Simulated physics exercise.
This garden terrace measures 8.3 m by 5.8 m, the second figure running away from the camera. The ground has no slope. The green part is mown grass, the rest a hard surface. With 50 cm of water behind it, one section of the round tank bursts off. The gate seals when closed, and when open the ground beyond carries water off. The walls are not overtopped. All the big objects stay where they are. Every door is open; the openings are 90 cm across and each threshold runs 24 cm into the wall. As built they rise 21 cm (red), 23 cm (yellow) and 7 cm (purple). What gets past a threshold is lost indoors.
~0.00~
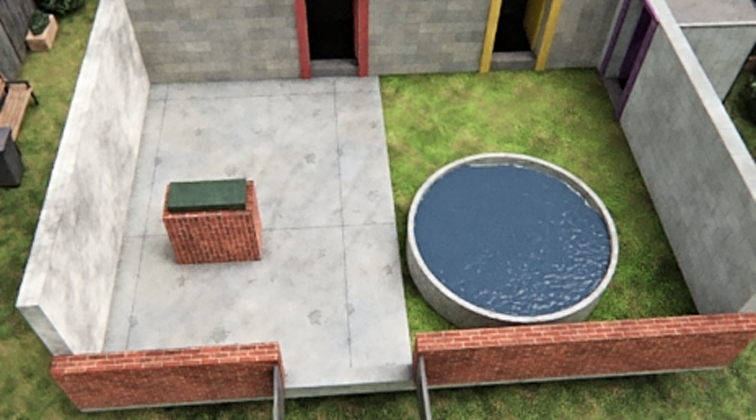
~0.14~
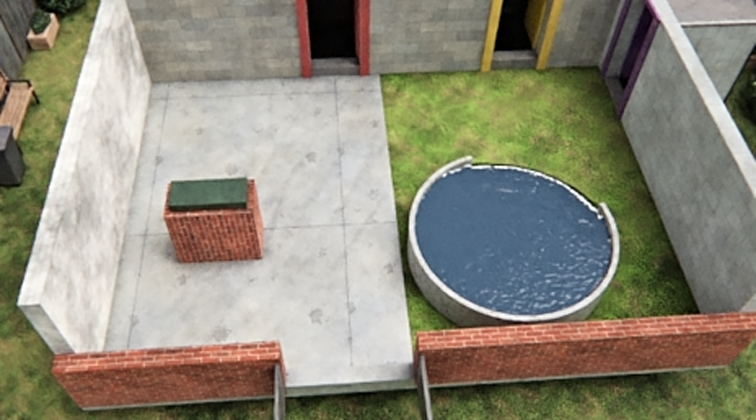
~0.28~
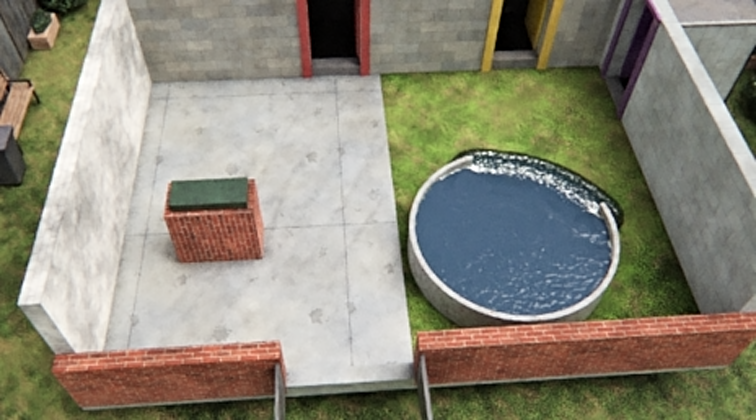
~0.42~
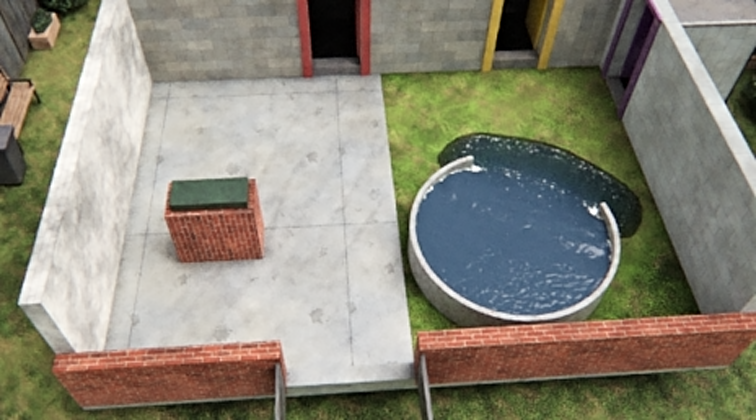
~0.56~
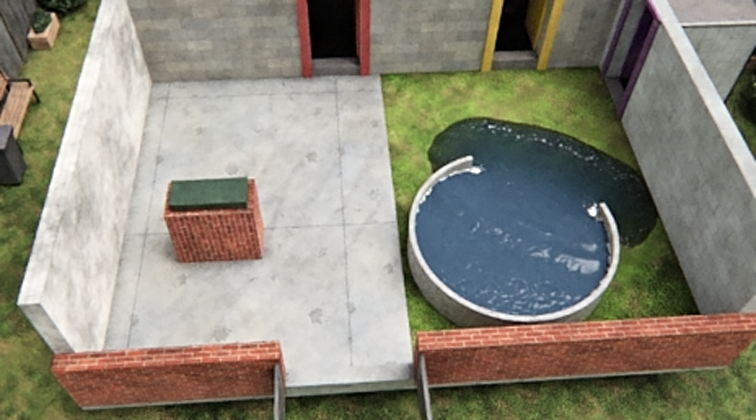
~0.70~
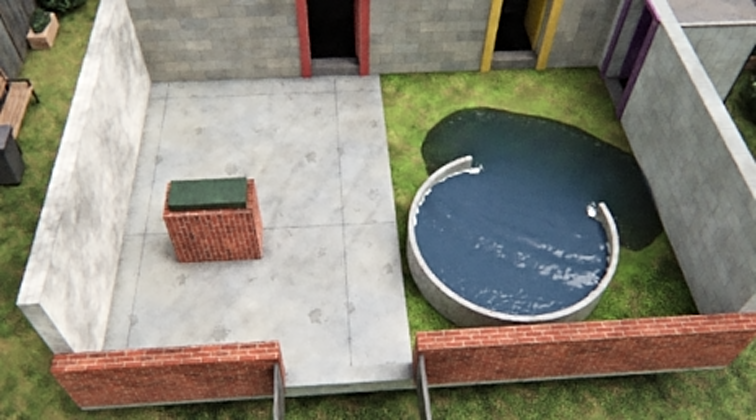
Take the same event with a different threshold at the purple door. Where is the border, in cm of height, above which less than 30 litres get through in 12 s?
Some 23 cm above the ground.
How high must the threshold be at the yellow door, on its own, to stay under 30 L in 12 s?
Roughly 19 cm at yellow.
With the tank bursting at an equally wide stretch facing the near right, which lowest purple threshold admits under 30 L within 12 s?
Some 9.0 cm.
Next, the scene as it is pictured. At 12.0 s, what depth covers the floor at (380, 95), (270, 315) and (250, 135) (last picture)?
Roughly 4, 3 and 8 cm, in turn.
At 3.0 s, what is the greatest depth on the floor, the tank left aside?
About 32 cm.
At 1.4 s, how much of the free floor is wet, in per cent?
Some 25 per cent of it.
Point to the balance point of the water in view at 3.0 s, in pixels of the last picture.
Near (531, 170).
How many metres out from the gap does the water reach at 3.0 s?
Roughly 3.8 m.
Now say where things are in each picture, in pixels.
The first frame shows the round tank at (511, 233) is whole and still, 50 cm deep; the purple door at (626, 53) is dry.
In the second frame, water pours out on the far side and has run 0.3 m, to a hidden place; about 7 cm deep outside, 50 cm at the back.
In the third frame, water pours out on the far side and has run 0.6 m, to (471, 152); about 9 cm deep outside, 50 cm at the back.
In the fourth frame, the gap is on the far side, the front 1.0 m out at (472, 137); the back of the round tank holds 50 cm.
In the fifth frame, the front is at (492, 121), 1.3 m from the gap on the far side; 4.6 m2 of floor is wet, 50 cm left at the back.
In the sixth frame, the front is at (478, 110), 1.6 m from the gap on the far side; 5.7 m2 of floor is wet, 50 cm left at the back; 1.2 m in a straight line remain to the purple door at (627, 53).
After 1.4 s water covers 25 % of the floor, deepest (24 cm) near (548, 188); it has not reached the purple door.
After 3.0 s water covers 35 % of the floor, deepest (32 cm) near (560, 95); 25 cm at the purple door, 56 litres in over its 7 cm threshold.
After 12.0 s water covers 100 % of the floor, deepest (10 cm) near (596, 350); 7 cm at the purple door, 307 litres in over its 7 cm threshold.
At the purple door as built, the water arrived by 1.5 s and peaked near 26 cm at 3.4 s.
Run again over the same 12 s with other heights there, 39 litres in over 21 cm, 8 litres over 28.5 cm. The limit of 30 litres is kept from about 23 cm up.
